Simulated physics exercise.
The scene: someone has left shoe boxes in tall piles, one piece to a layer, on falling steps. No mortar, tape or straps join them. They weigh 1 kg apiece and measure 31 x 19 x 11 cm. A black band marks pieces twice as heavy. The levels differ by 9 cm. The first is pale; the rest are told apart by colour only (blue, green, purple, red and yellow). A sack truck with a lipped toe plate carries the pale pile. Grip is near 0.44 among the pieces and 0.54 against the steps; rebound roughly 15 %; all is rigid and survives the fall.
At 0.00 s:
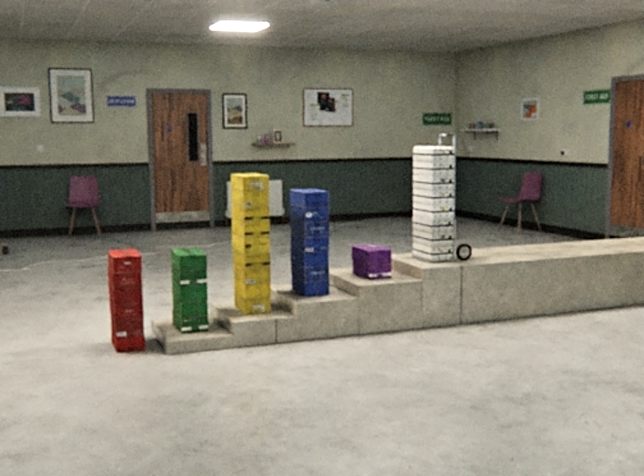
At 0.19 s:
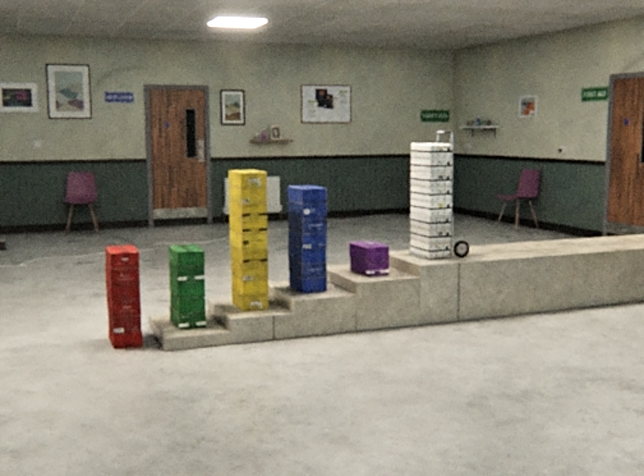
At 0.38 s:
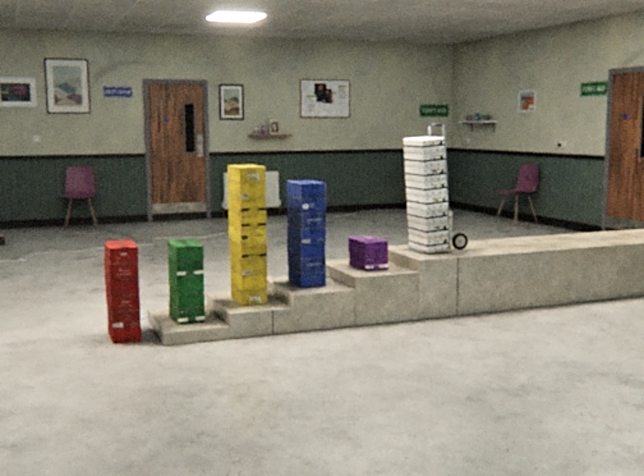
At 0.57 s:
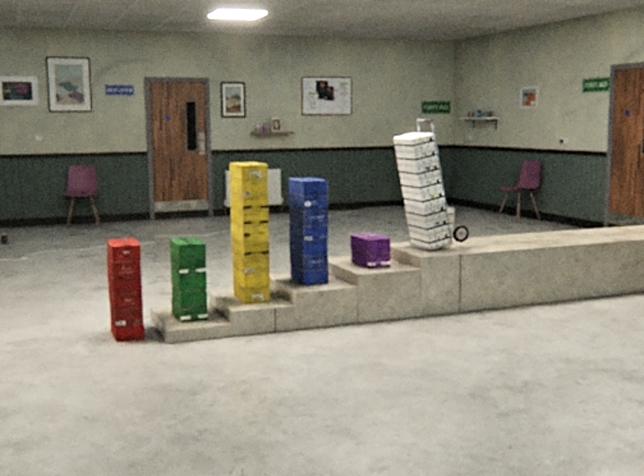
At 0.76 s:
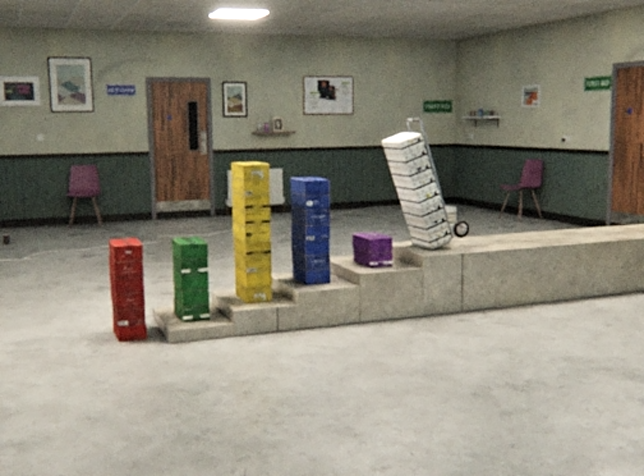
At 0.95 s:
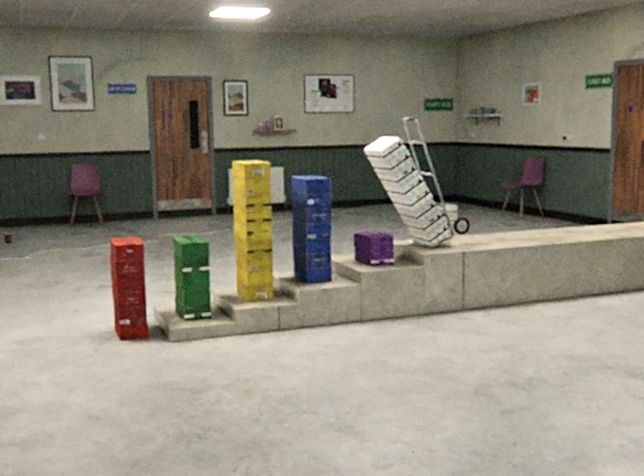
A hand truck tilts to the left with its white stack, which leans further over the steps.
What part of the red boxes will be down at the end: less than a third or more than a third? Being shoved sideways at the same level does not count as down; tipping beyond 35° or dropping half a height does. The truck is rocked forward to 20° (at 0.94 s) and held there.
Less than a third of them.
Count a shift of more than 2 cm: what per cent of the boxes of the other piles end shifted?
It is 40 per cent.
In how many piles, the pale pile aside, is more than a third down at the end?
The count is 0.
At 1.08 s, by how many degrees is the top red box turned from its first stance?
Roughly 0°.
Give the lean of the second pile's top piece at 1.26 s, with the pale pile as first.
It leans some 0°.
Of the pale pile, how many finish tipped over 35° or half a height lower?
8 pale pieces.
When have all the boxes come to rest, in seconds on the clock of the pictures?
Around 2.5 s.
By 1.08 s, 8 of the pale pile down; none of the 6 red boxes down (0 of 29 in all colours); top red box unmoved.
By 1.64 s, 8 of the pale pile down; none of the 6 red boxes down (0 of 29 in all colours); top red box unmoved; top blue box tilted 14°.
When it is over (2.7 s), 8 of the pale pile down; none of the 6 red boxes down (0 of 29 in all colours); top red box unmoved; top blue box tilted 17°. That is 0 per cent. In pixels of the last frame, middles, top red box near (127, 249), top blue box near (274, 189).
